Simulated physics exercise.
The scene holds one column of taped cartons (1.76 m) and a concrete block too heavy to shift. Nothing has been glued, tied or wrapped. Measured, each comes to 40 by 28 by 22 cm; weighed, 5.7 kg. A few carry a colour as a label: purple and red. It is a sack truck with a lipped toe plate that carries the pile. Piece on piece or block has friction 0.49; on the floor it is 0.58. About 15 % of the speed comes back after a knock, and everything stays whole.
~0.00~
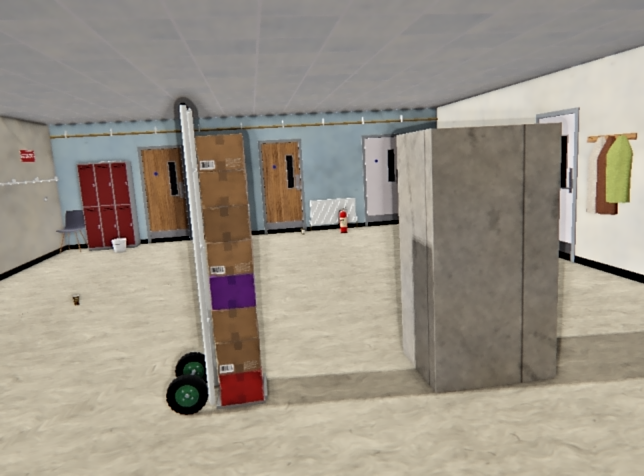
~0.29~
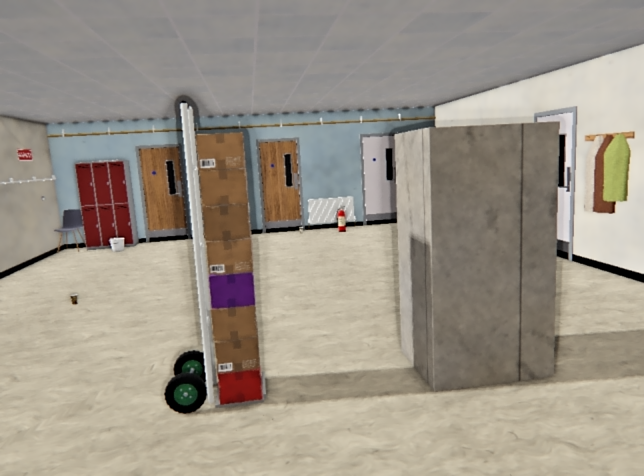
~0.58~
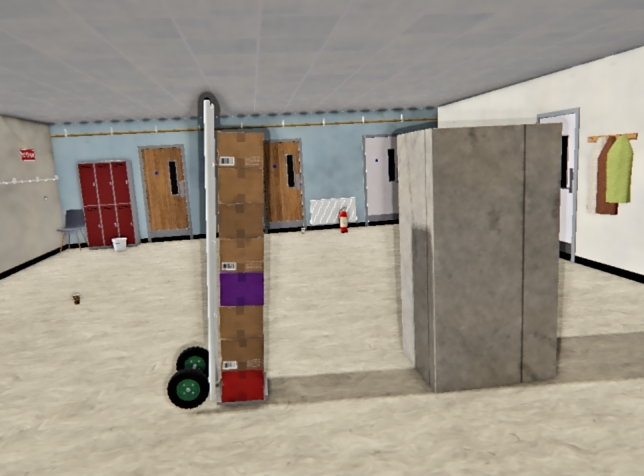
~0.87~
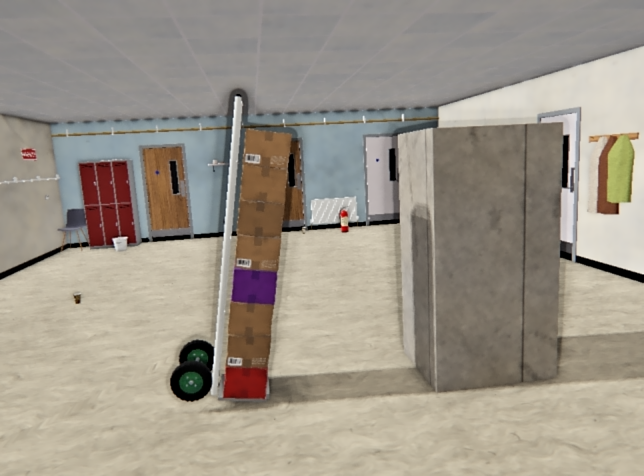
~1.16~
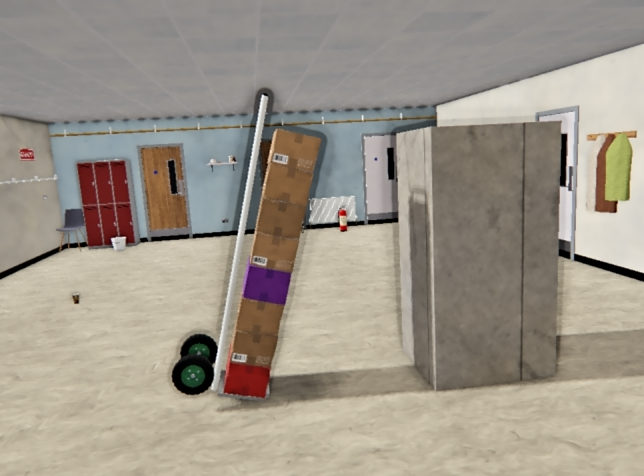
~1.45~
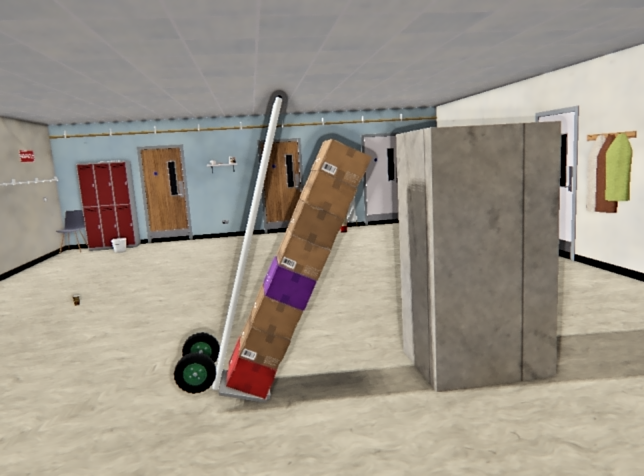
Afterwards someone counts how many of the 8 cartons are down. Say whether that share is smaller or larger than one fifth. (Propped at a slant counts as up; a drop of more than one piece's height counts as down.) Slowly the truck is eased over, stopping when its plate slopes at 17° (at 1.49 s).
Larger.
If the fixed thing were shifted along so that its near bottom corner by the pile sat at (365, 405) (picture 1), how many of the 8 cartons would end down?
0 in total.
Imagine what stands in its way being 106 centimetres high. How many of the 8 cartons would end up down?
Count at the end: 6.
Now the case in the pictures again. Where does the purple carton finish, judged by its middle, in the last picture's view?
Its centre ends up near pixel (318, 292) in the last picture.
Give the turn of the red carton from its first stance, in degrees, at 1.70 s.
It sits at about 40 degrees.
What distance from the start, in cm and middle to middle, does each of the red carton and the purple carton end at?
Red shifts close to 10 cm and purple close to 60 cm.
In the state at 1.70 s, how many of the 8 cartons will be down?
Number at that point: 3 in total.
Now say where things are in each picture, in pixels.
In the first picture (we follow the side turned to the camera), truck frame (189, 170) 0° forward; red carton (242, 388); purple carton (233, 292); no piece has moved.
The second picture shows truck frame (190, 168) 1° forward; purple carton (232, 291).
The third picture shows truck frame (208, 165) 4° forward; purple carton (242, 290) tipped 4°; red carton (243, 386) tipped 4°; steepest lean 4°, the carton at (241, 221); 8 stirred so far.
The fourth picture shows truck frame (233, 161) 9° forward; purple carton (254, 287) tipped 10°; red carton (246, 384) tipped 9°; steepest lean 10°, the carton at (267, 149); 8 stirred so far.
The fifth picture shows truck frame (254, 158) 14° forward; purple carton (267, 286) tipped 16°; red carton (248, 381) tipped 16°; steepest lean 16°, the carton at (296, 151); 8 stirred so far.
The sixth picture shows truck frame (266, 159) 17° forward; purple carton (291, 289) tipped 27°; red carton (252, 379) tipped 27°; steepest lean 27°, the carton at (332, 196); 8 stirred so far.
Around 1.51 s, none of the 8 cartons down, 8 disturbed; purple carton tipped 31°; red carton tipped 31°.
Around 1.54 s, none of the 8 cartons down, 8 disturbed; purple carton tipped 33°; red carton tipped 33°.
Around 1.60 s, 1 of the 8 cartons down; purple carton tipped 37°, 7 cm lower; red carton tipped 37°.
Around 1.70 s, 3 of the 8 cartons down; red carton tipped 43°; purple carton tipped 43°, 10 cm lower.
Finally (2.5 s), 3 of the 8 cartons down; purple carton tipped 44°, 11 cm lower; red carton tipped 44°. That is 38 per cent. Seen by the last camera, middles, purple carton near (318, 292), red carton near (257, 363).
